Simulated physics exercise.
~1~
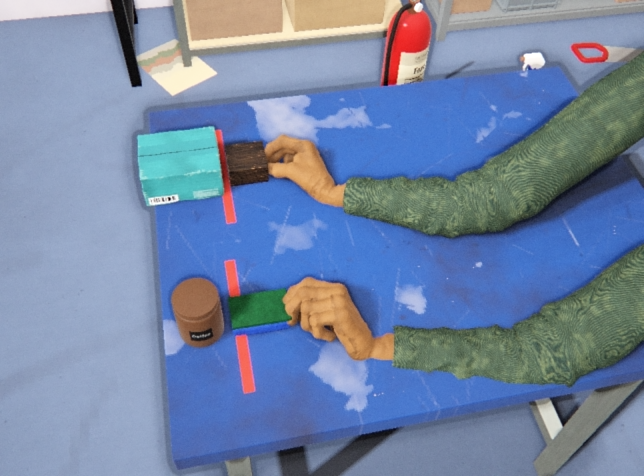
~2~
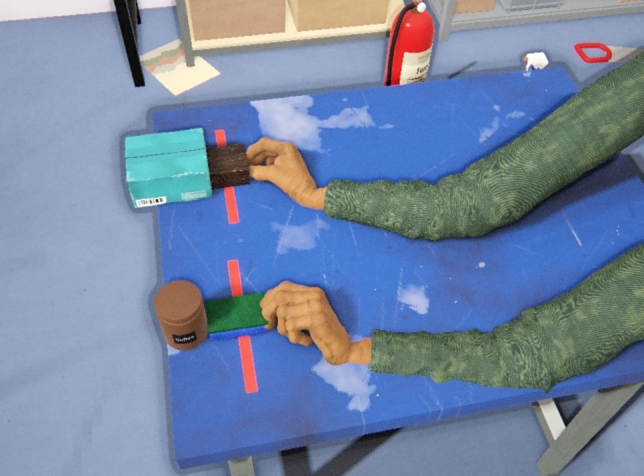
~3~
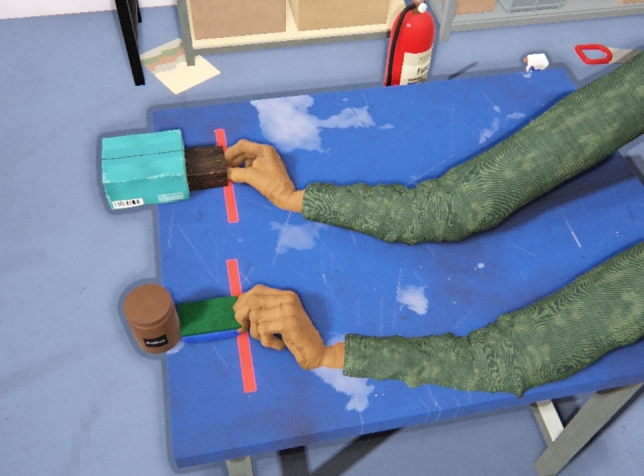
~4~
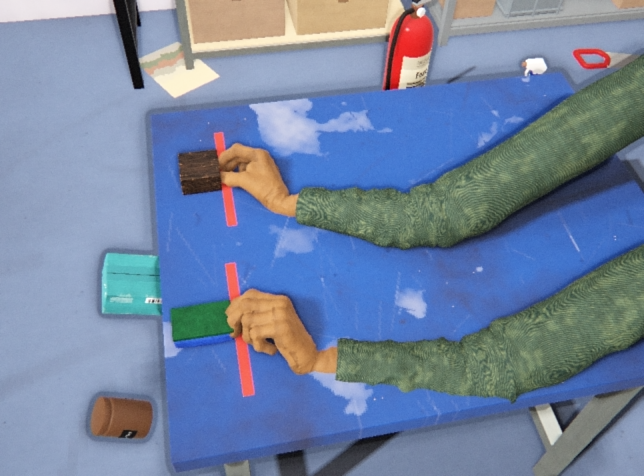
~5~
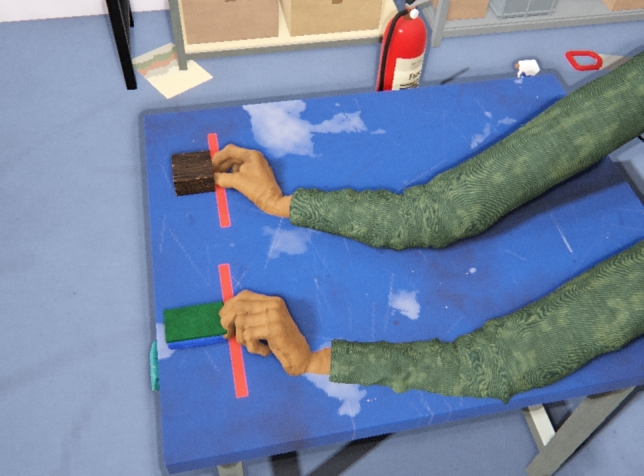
In the video, two hands push a black block and a blue sponge with a green top leftward across a blue table, nudging a turquoise box and a brown jar over the edge. Both fall towards the floor, while the block and sponge remain on the table.
